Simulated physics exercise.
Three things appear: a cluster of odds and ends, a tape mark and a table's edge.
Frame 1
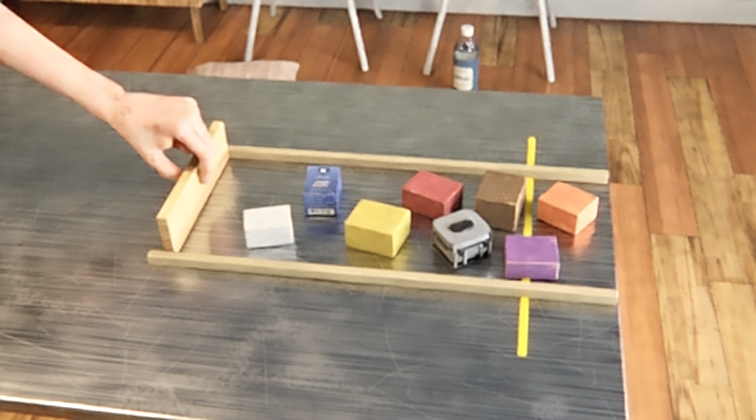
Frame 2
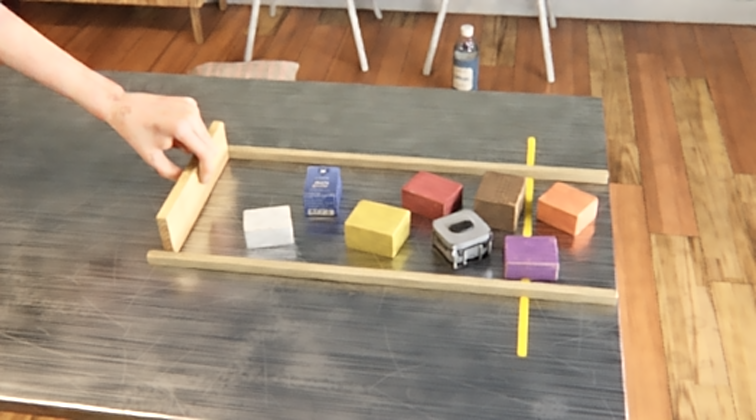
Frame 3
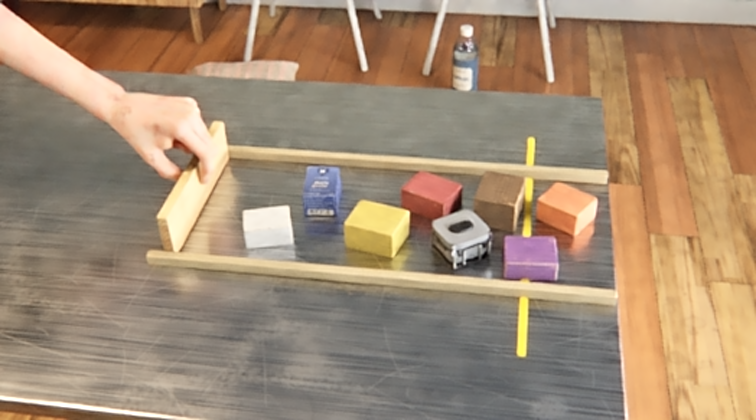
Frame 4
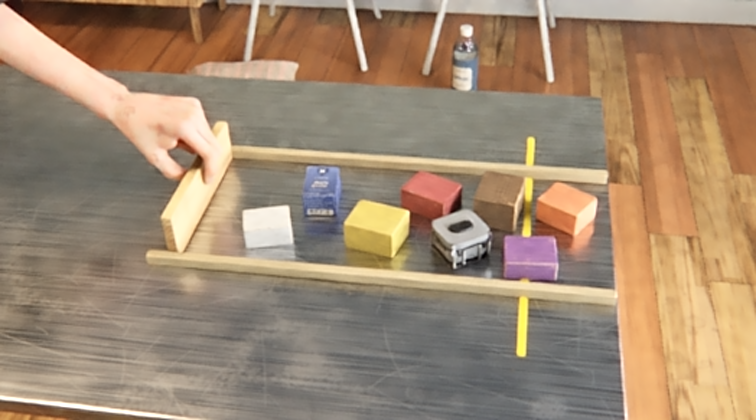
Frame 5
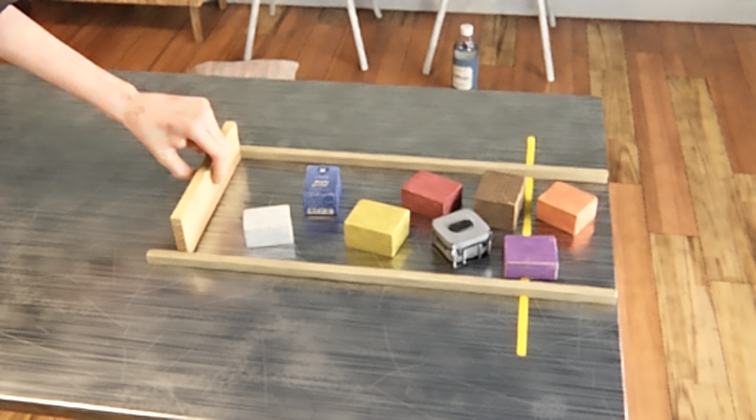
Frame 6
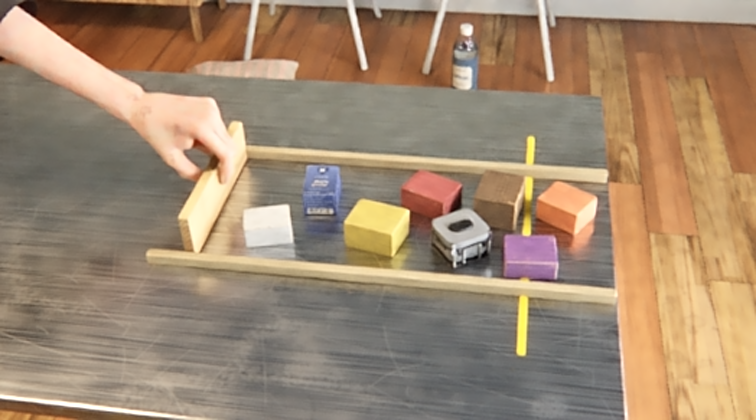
A hand held a wooden board upright between two rails on a dark table, then slid it slightly right toward a white block, while the colored blocks and other small items stayed still.
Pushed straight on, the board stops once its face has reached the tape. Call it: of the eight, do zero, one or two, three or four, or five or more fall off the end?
Three or four fall off.
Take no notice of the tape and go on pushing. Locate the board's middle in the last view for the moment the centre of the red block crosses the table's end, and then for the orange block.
The middle is at (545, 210) when it's the red block, and at (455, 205) when it's the orange block.
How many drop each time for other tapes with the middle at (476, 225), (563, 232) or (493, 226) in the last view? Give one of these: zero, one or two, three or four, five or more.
Taking the tapes one after another, the count is just one or two, then five or over, then one to two.
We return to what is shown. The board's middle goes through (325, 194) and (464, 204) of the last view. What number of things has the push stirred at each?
3 at one spot and 8 at the other.
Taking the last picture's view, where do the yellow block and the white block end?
Roughly (594, 231), and the other roughly (550, 254).
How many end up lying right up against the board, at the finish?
Contact count: 2.
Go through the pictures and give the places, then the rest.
The first picture shows orange block (567, 208); purple block (530, 257); brown block (501, 200); board (196, 185); tape (528, 230).
The second picture shows purple block (530, 257); blue box (323, 191).
The third picture shows brown block (500, 200); yellow block (377, 229).
The fourth picture shows orange block (566, 208); red block (432, 196).
The fifth picture shows purple block (530, 257); board (209, 185).
The sixth picture shows orange block (566, 207); purple block (530, 256); brown block (500, 199); board (215, 185); tape (527, 229).
Soon after, none off yet; orange block at rest near (566, 207); purple block at rest near (530, 256); brown block at rest near (500, 199).
Then, none off yet; orange block at rest near (566, 207); purple block moved a little near (559, 263); brown block at rest near (501, 199).
Further on, none off yet; orange block tipped a little near (619, 208); purple block tipped well over near (639, 304); brown block moved about its own width near (570, 200).
At rest, the number that fall off is three or four; fallen, grey case, brown block, purple block and orange block.
